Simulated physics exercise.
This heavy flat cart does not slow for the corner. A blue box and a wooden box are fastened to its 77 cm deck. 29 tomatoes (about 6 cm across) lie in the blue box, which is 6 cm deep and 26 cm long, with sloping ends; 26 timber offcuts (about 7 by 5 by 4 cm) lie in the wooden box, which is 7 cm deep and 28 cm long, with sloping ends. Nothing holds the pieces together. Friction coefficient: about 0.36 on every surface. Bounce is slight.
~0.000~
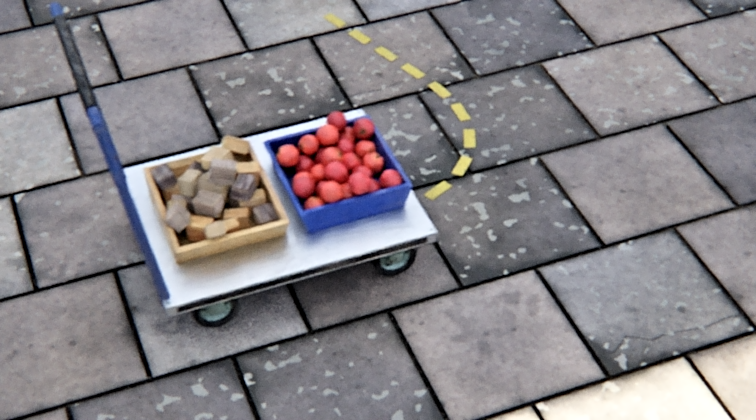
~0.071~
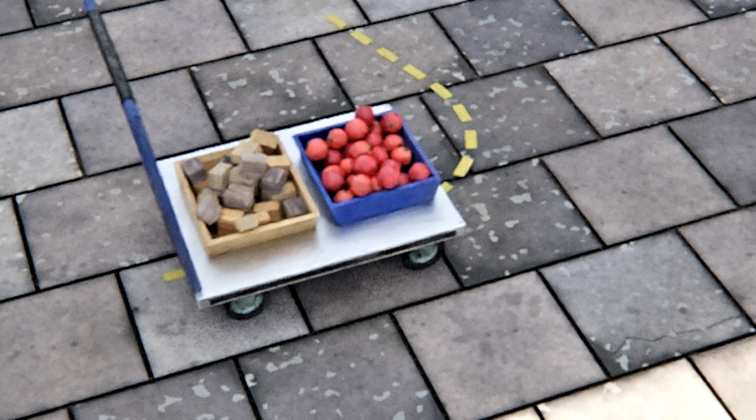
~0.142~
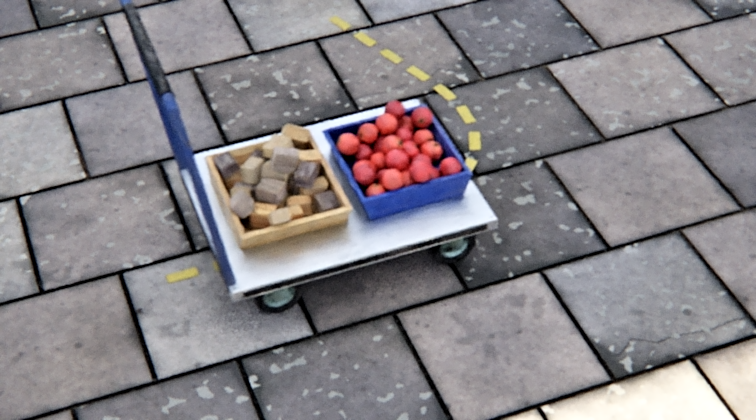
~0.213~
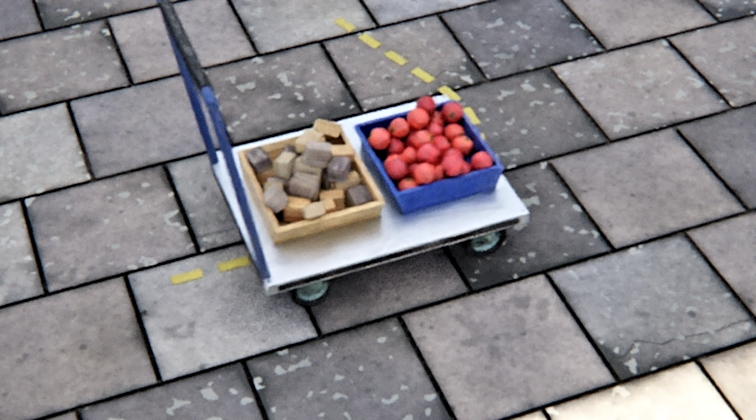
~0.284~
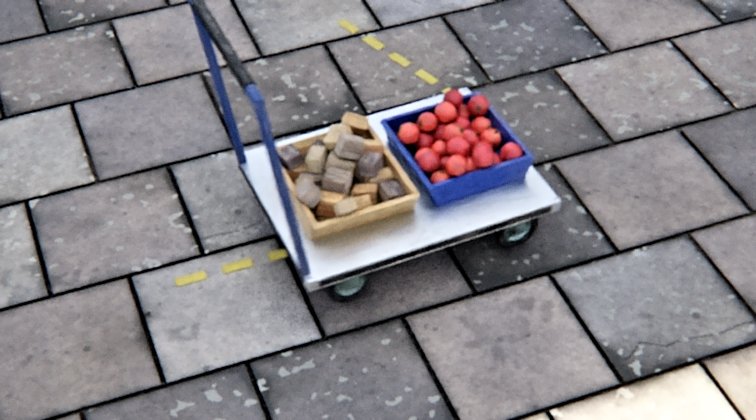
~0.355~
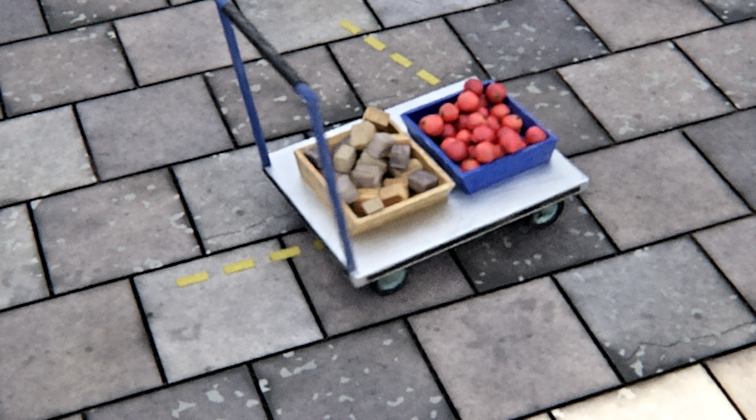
Platform trolley carrying a blue box of red balls and a wooden box of timber offcuts rolling rightward across grey paving, turning slightly.
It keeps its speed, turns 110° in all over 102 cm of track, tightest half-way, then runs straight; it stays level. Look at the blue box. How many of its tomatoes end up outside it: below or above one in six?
Fewer than one in six of the tomatoes leave the blue box.
After 0.63 s, blue box 29 in, 0 out and wooden box 26 in, 0 out.
After 0.81 s, blue box 28 in, 1 out and wooden box 25 in, 1 out.
After 1.07 s, blue box 28 in, 1 out and wooden box 25 in, 1 out.
Final count (at 1.52 s), blue box 28 in, 1 out and wooden box 25 in, 1 out. Asked share, 1 of 29, 3 per cent.
